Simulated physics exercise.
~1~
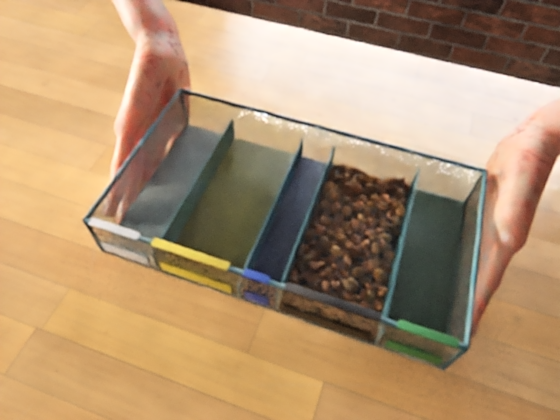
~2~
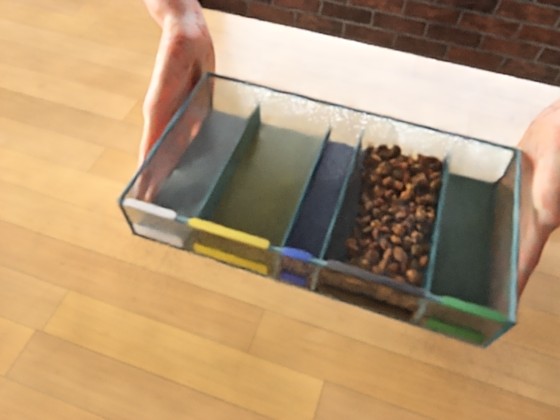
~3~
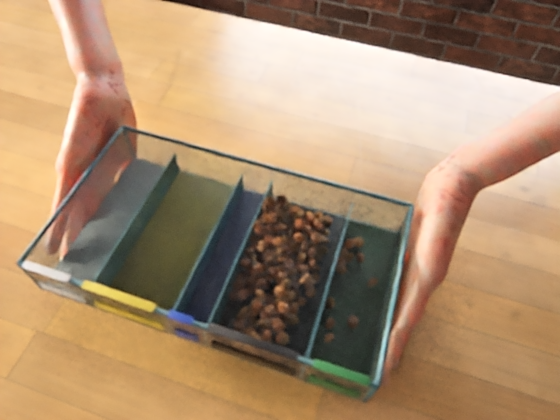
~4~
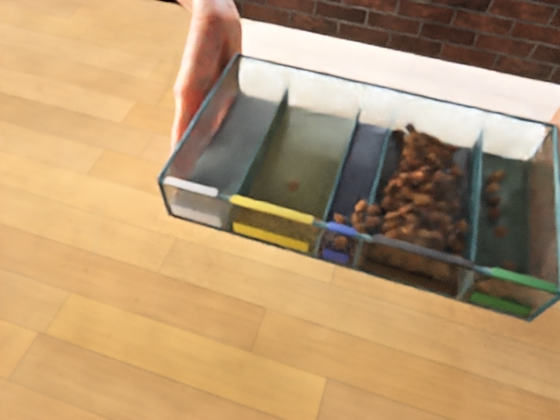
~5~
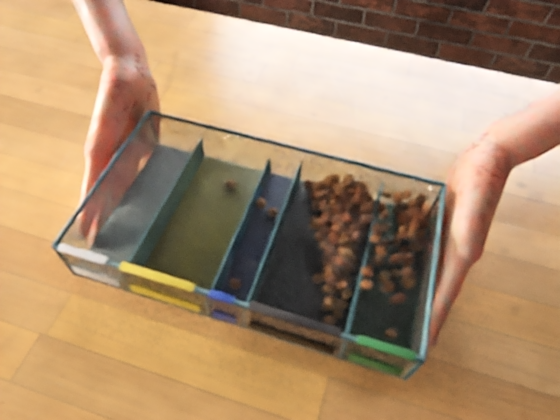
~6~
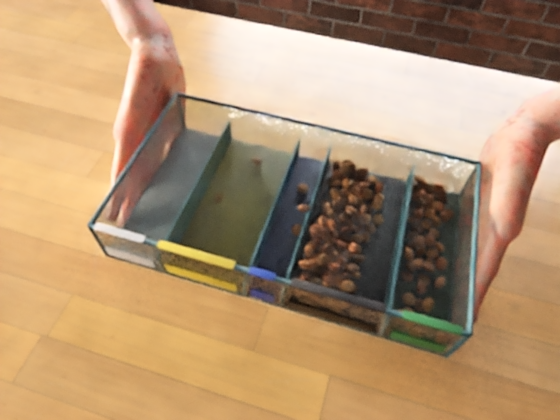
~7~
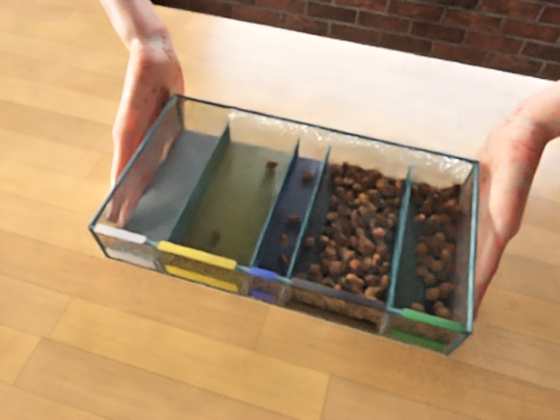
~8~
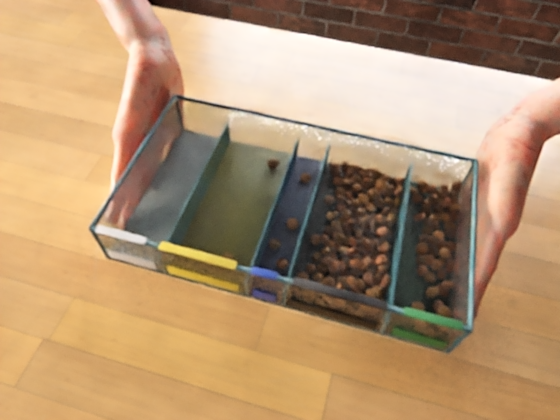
Two hands held a clear divided box of brown kibble and shook it back and forth, tossing pieces over the partitions, until it came to rest with most still in the black section, a good share in the green and a few strays further left.
